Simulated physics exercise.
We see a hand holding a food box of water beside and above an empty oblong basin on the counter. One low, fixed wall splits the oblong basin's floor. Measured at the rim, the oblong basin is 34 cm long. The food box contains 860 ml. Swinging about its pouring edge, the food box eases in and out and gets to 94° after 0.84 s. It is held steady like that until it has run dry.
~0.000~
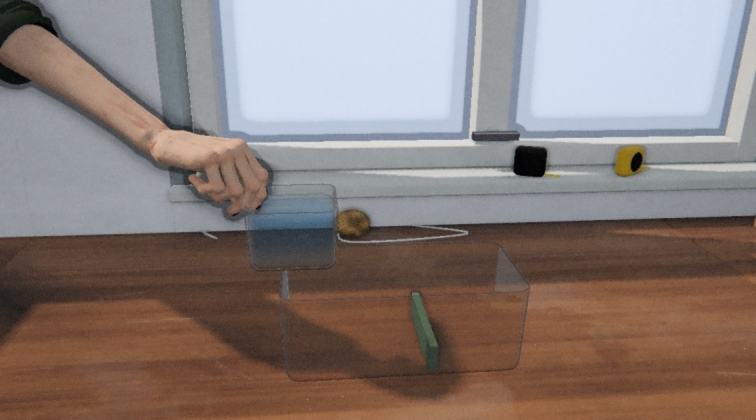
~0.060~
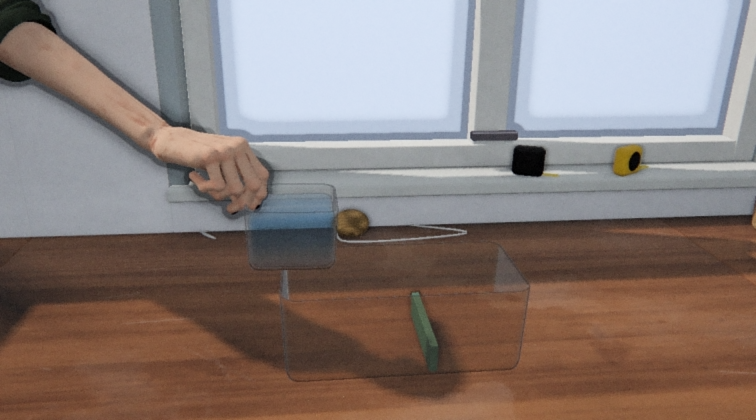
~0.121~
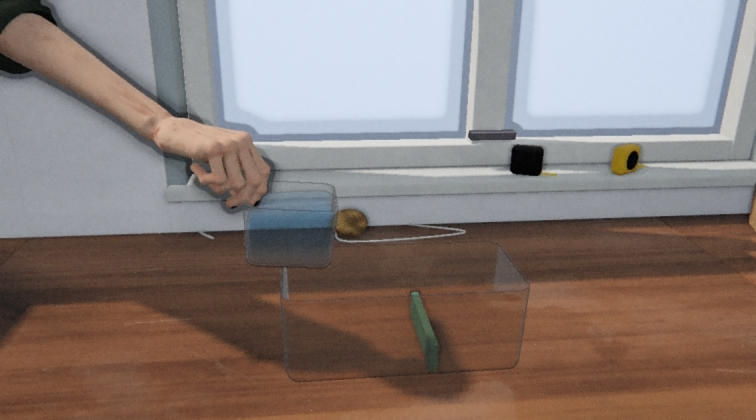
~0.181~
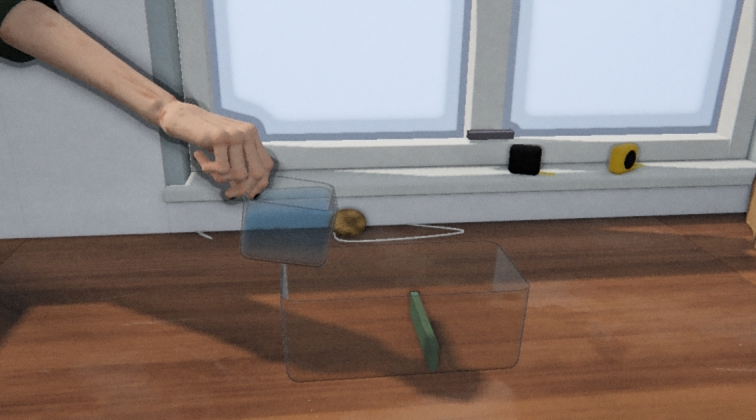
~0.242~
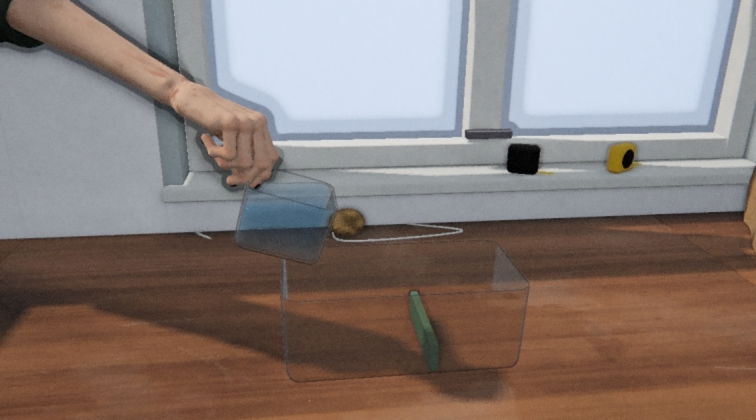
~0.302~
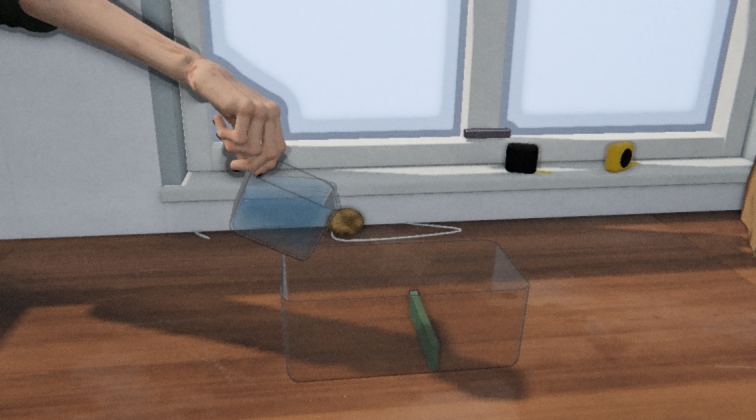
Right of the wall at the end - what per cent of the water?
Near 24 per cent.
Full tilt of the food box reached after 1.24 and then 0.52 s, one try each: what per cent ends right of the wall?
Some 10 and 35 per cent, in that order.
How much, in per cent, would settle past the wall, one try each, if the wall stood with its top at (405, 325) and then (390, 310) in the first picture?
One try each: Around 65 percent and then around 80 percent.
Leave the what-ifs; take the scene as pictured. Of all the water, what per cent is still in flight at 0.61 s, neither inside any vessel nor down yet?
Some 34 per cent.
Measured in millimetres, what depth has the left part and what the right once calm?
I'd say close to 20 mm on the left, close to 10 mm on the right.
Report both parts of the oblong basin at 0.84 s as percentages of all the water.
Left roughly 50, right roughly 20.
Then, 0.61 s in, the tilt is 78° and 52 per cent is still to pour, 13 is left of the wall and 0 right of it.
Then, 0.84 s in, the tilt is 94° and 13 per cent is still to pour, 51 is left of the wall and 20 right of it.
Then, 1.08 s in, the tilt is 94° and 3 per cent is still to pour, 69 is left of the wall and 23 right of it.
Then, 1.34 s in, the tilt is 94° and 1 per cent is still to pour, 73 is left of the wall and 24 right of it.
Finally, 75 per cent lies left of the wall, 24 right of it and 1 outside.
